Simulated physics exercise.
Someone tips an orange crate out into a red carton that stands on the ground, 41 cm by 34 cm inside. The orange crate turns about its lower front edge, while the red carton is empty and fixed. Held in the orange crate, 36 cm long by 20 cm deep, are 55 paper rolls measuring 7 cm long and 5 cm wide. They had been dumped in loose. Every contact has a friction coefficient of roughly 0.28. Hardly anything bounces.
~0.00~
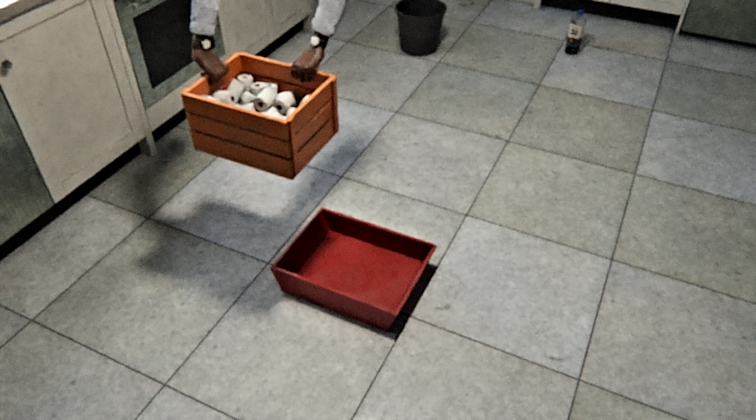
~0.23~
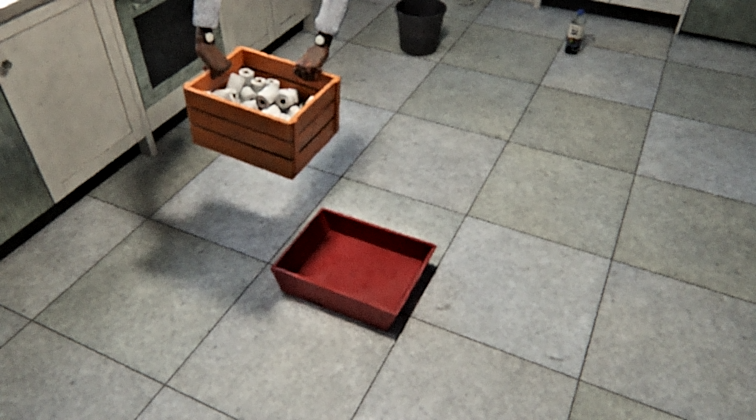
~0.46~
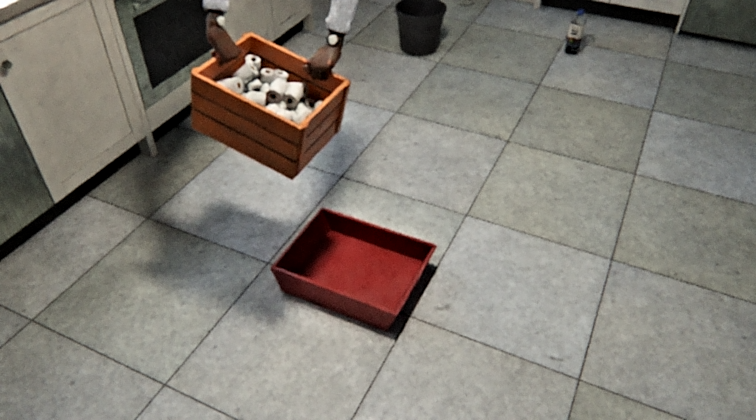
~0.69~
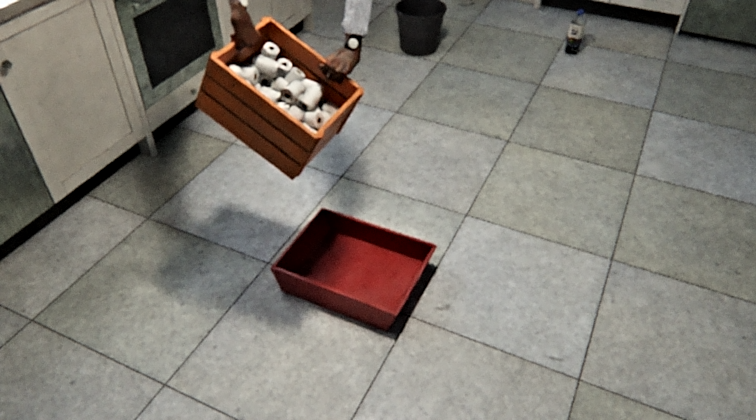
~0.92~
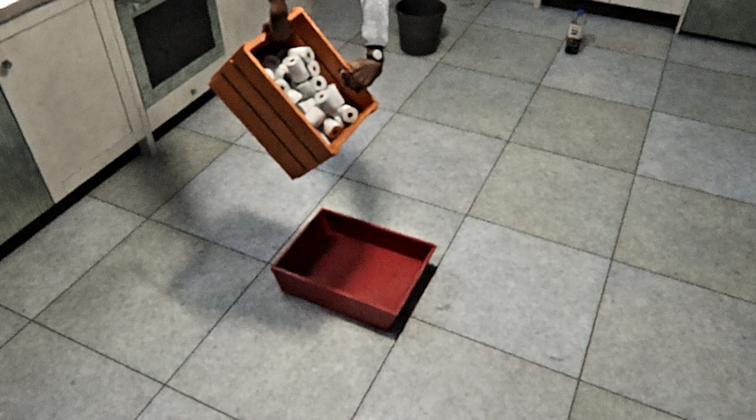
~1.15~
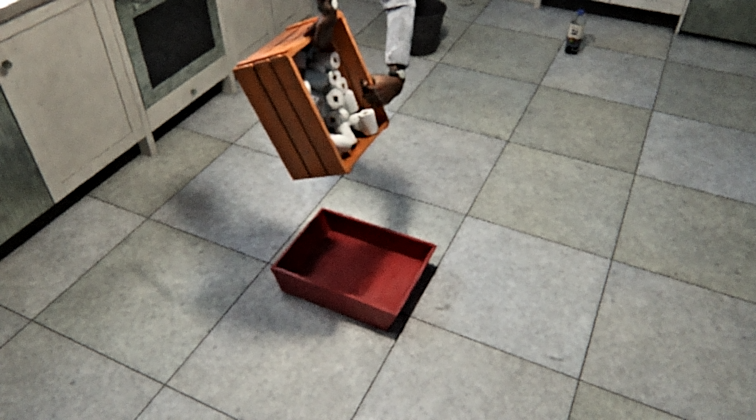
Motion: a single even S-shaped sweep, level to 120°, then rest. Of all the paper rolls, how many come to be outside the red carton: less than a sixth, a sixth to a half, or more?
Most of it outside.
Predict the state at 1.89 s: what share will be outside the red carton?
I'd say near 20 per cent at that moment.
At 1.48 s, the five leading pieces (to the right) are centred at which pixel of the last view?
About (395, 178).
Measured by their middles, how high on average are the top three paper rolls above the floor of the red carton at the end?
I'd put it near 4 cm.
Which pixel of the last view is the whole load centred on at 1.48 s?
Load centre: About (344, 136).
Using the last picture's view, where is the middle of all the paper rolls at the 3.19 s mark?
The centre sits near (461, 309).
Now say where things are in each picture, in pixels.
In the first picture (places track the rim corner closest to us here), orange crate (283, 121); red carton (394, 313); tipped 0°; all still inside.
Orange crate (287, 122); tipped 4°, in the second picture.
Orange crate (298, 126); tipped 14°, in the third picture.
Orange crate (314, 135); tipped 28°, in the fourth picture.
Orange crate (331, 150); tipped 46°, in the fifth picture.
Orange crate (345, 169); red carton (394, 313); tipped 65°; all still inside, in the sixth picture.
After 1.48 s, tilt 90°; 51 still in the orange crate and 4 in the air.
After 1.89 s, tilt 114°; 22 still in the orange crate, 3 in the red carton, 11 outside the red carton and 19 in the air.
After 2.46 s, tilt 120°; 17 in the red carton, 35 outside the red carton and 3 in the air.
Final count (at 3.19 s), 17 in the red carton and 38 outside the red carton. Asked share, 38 of 55, 69 per cent.
